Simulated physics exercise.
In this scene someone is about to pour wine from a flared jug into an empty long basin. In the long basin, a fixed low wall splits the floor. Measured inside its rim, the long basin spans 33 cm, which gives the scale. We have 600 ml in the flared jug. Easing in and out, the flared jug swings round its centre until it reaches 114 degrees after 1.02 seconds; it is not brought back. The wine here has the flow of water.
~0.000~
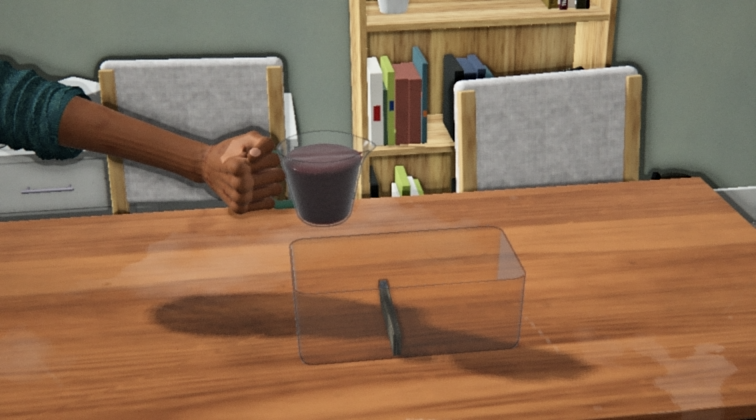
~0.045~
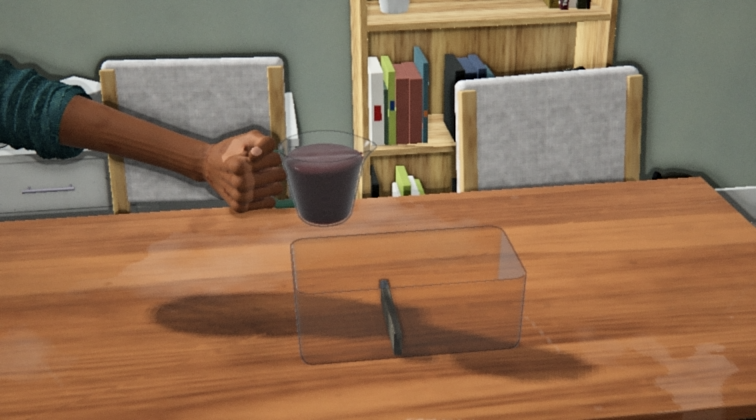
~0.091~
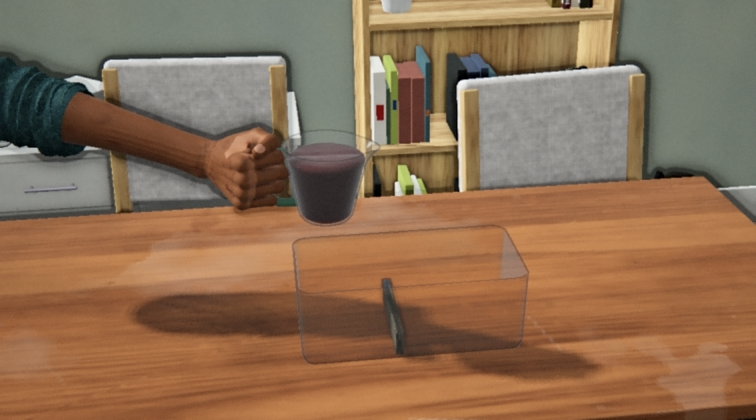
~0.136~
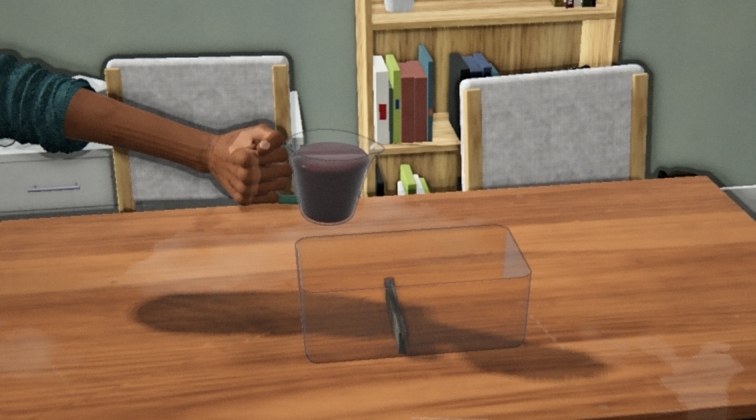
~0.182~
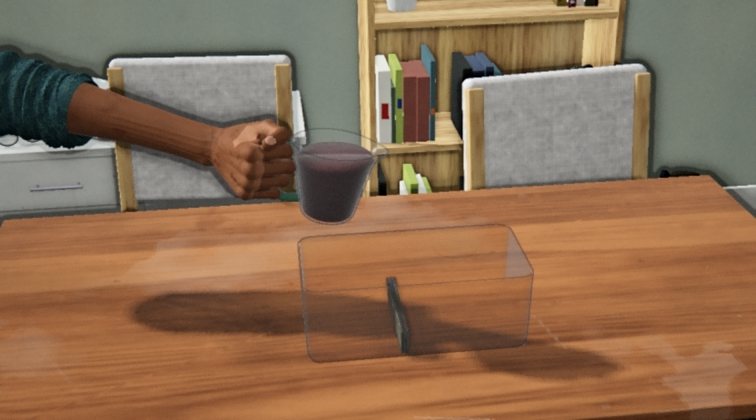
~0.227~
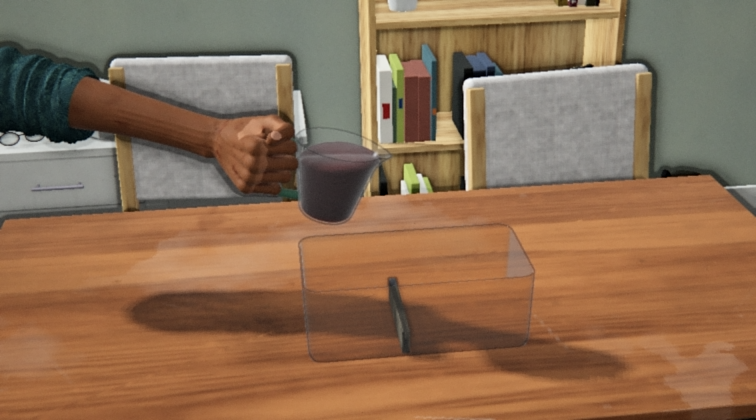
A hand holding a clear jug of dark red liquid above an empty, divided see-through basin on a wooden table stayed almost still at first, then gradually tilted the jug slightly to the right.
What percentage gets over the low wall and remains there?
85 %.
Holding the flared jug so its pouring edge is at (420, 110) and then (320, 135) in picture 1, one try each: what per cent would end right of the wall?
Roughly 90 per cent the first time and 15 per cent the second.
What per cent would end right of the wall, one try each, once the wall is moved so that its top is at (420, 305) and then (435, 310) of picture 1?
I'd put it at about 45 per cent for the first and about 20 per cent for the second.
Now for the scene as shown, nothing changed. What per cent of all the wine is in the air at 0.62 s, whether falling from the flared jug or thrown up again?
Around 24 in a hundred.
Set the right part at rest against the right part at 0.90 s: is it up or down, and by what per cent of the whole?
The share moves up, by some 6 per cent.
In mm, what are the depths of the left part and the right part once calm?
I'd say close to 4 mm on the left, close to 18 mm on the right.
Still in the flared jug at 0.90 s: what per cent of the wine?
Around 5 in a hundred.
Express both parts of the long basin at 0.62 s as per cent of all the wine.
About 0 left, 16 right.
After 0.62 s the tilt is 75° and 60 per cent is still to pour, 0 is left of the wall and 16 right of it.
After 0.90 s the tilt is 110° and 5 per cent is still to pour, 8 is left of the wall and 80 right of it.
After 1.20 s the tilt is 114° and 0 per cent is still to pour, 13 is left of the wall and 86 right of it.
After 1.52 s the tilt is 114° and 0 per cent is still to pour, 14 is left of the wall and 85 right of it.
In the end 14 per cent lies left of the wall, 85 right of it and 1 outside.
